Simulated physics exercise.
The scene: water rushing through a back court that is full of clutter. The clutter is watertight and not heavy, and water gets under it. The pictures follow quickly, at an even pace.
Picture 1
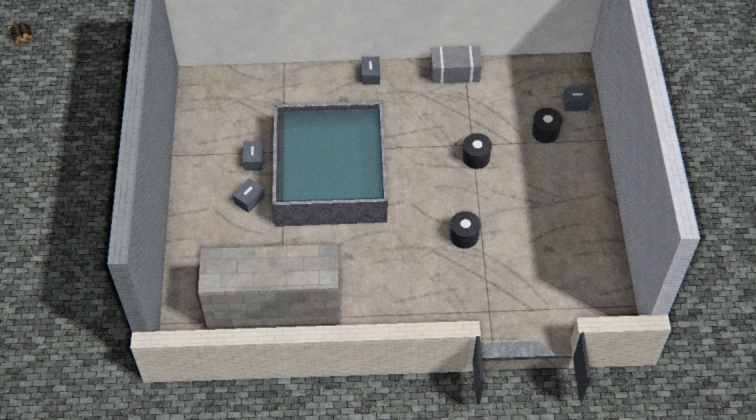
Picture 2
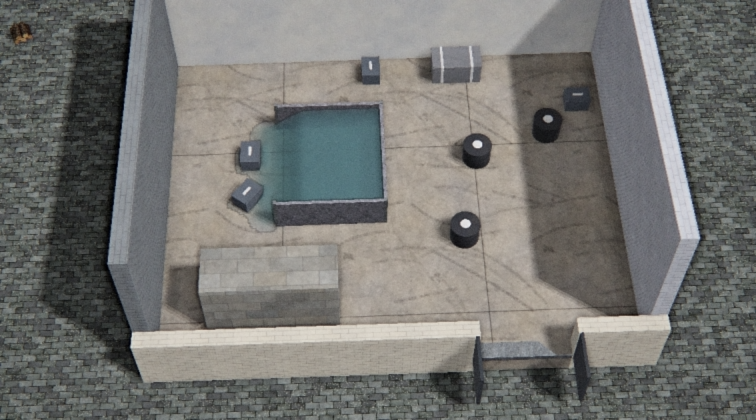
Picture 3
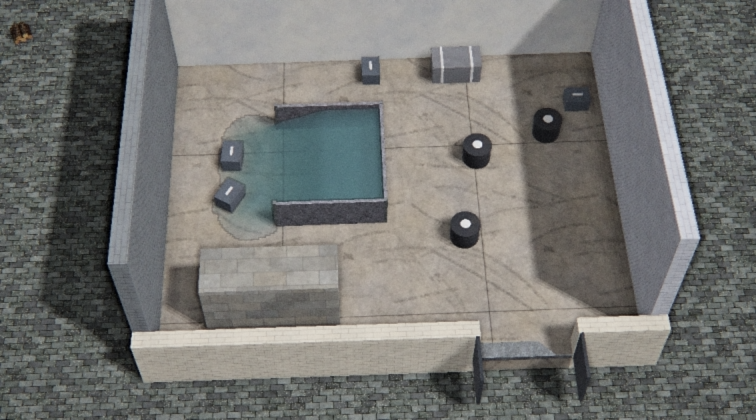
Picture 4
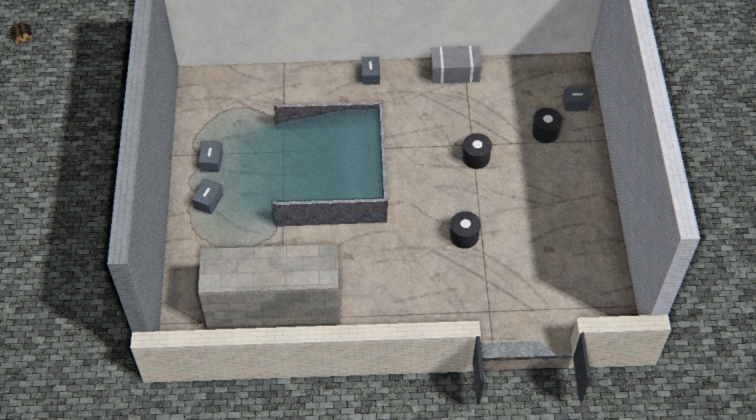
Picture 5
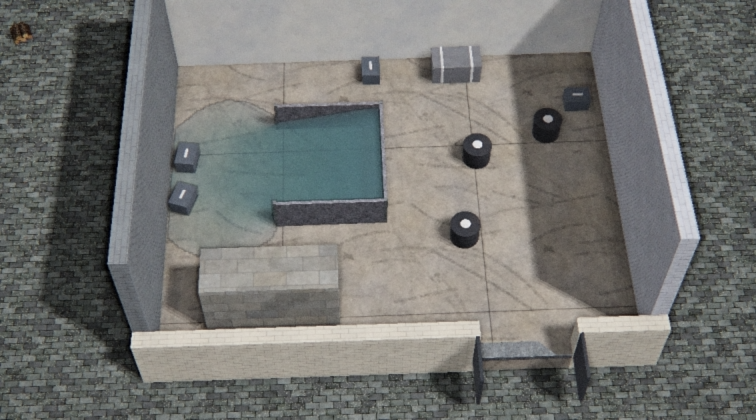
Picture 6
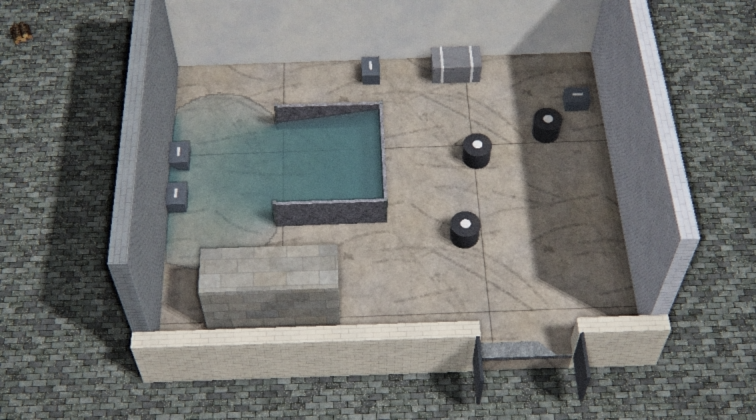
Water spreads left from the open side of a pool, pushing two gray totes to the wall.
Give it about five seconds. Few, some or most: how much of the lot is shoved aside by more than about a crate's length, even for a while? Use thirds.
Share: From one to two thirds.
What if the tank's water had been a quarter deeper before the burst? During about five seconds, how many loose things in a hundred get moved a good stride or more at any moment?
Close to 40 %.
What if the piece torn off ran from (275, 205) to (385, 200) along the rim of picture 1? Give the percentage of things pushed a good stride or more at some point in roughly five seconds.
About 0 per cent.
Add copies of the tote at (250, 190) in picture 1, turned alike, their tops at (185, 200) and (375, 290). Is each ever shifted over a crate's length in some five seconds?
In turn: Pushed that far, not that far.
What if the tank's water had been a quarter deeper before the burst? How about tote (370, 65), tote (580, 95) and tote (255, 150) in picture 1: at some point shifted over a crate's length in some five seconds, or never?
As listed: Moved that far, never so far, that far or more.
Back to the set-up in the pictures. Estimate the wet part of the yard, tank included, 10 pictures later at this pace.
About 30 per cent.
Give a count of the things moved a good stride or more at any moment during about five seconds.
It comes to 3.
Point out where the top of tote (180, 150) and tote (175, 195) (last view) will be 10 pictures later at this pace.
Around (182, 103) and (173, 255).
A moment on, 2 of 8 are well off their spots; 2 afloat.
Next, 2 of 8 are well off their spots; 2 afloat.
Later, 2 of 8 are well off their spots; 2 afloat.
In the end, 3 of 8 are well off their spots, and 3 have been at some point; 2 afloat.
